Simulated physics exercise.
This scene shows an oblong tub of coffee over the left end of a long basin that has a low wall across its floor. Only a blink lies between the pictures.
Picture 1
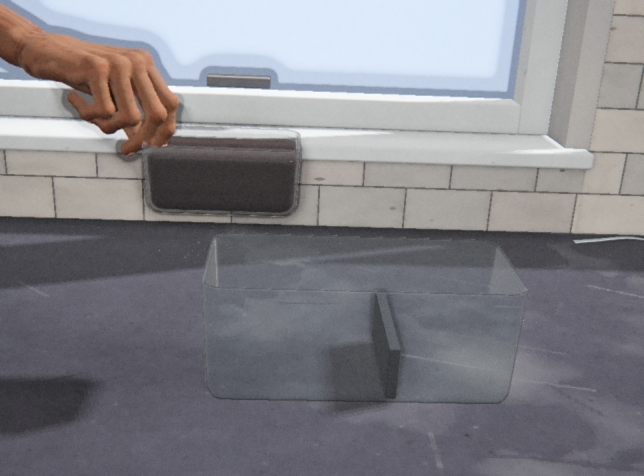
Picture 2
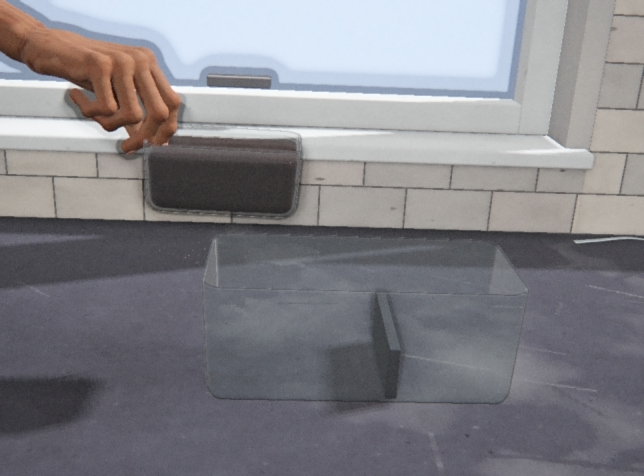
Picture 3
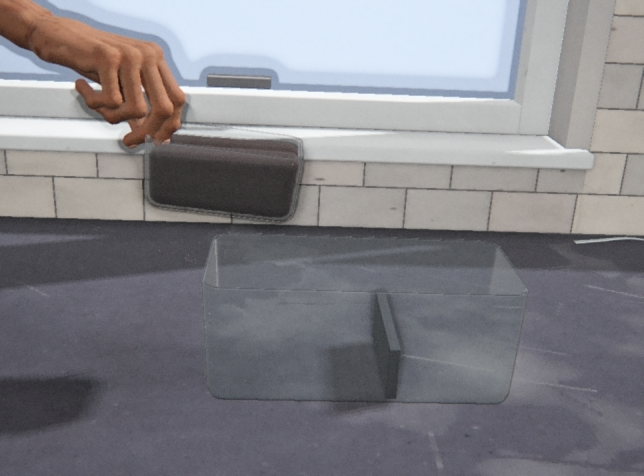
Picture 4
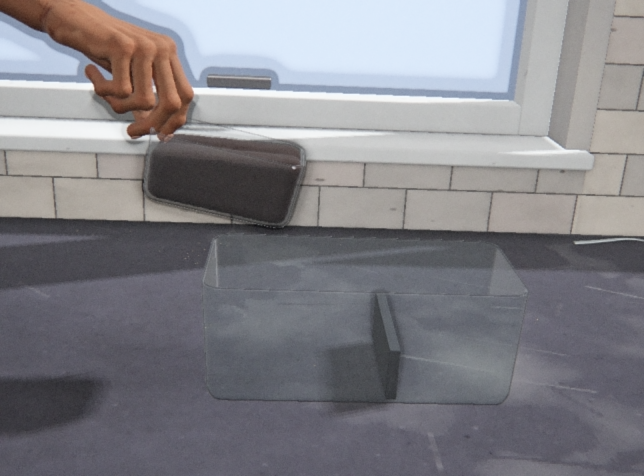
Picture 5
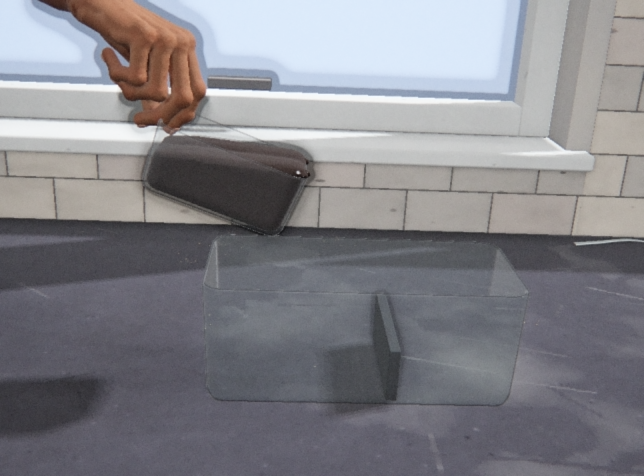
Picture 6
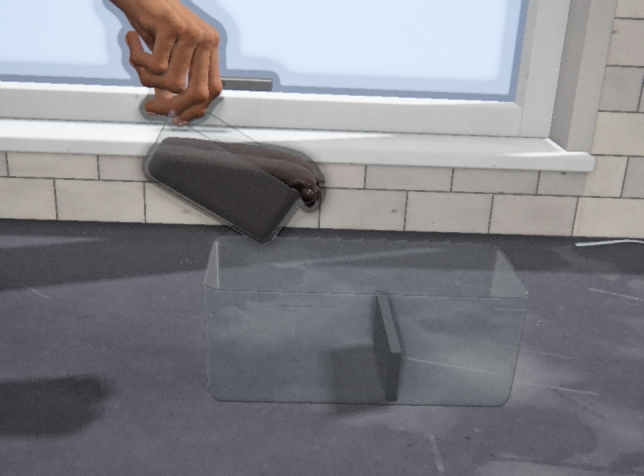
We see a hand at the upper left move right as a clear tub of dark brown liquid tilts steadily, its right end dipping above a long, see-through basin with a low wall, and liquid begins spilling over the lower edge.
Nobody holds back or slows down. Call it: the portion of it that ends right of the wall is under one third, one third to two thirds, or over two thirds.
Under one third.
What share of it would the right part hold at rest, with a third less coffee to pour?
I'd reckon close to 0 %.
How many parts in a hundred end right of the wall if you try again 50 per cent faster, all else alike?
It comes to near 5 per cent.
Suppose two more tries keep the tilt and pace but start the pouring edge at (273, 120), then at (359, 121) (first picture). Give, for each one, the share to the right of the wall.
First some 5, then 65 per cent.
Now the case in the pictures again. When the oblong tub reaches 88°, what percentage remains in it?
15 per cent, approximately.
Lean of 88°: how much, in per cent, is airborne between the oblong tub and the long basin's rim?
Estimated: 20 per cent or thereabouts.
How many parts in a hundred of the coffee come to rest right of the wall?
That works out near 0 in every hundred.
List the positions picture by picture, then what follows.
Tilt 0°; pouring edge (299, 143); surface from (153, 145) to (297, 149); the long basin's rim runs from (208, 260) to (512, 268); the wall's top is at (387, 320), in the first picture.
Tilt 1°; pouring edge (300, 145); surface from (154, 144) to (297, 150), in the second picture.
Tilt 5°; pouring edge (302, 150); surface from (156, 143) to (299, 153), in the third picture.
Tilt 12°; pouring edge (303, 159); surface from (158, 142) to (301, 156), in the fourth picture.
Tilt 20°; pouring edge (305, 171); surface from (158, 144) to (307, 163); 2 per cent is over the edge, in the fifth picture.
Tilt 30°; pouring edge (304, 185); surface from (156, 145) to (303, 174); 8 per cent is over the edge, in the sixth picture.
A moment on, the tilt is 88° and 17 per cent is still to pour, 61 is left of the wall and 0 right of it.
Next, the tilt is 104° and 4 per cent is still to pour, 94 is left of the wall and 1 right of it.
Then the tilt is 104° and 0 per cent is still to pour, 98 is left of the wall and 2 right of it.
Later the tilt is 104° and 0 per cent is still to pour, 98 is left of the wall and 2 right of it.
At rest 98 per cent lies left of the wall, 2 right of it and 0 outside.
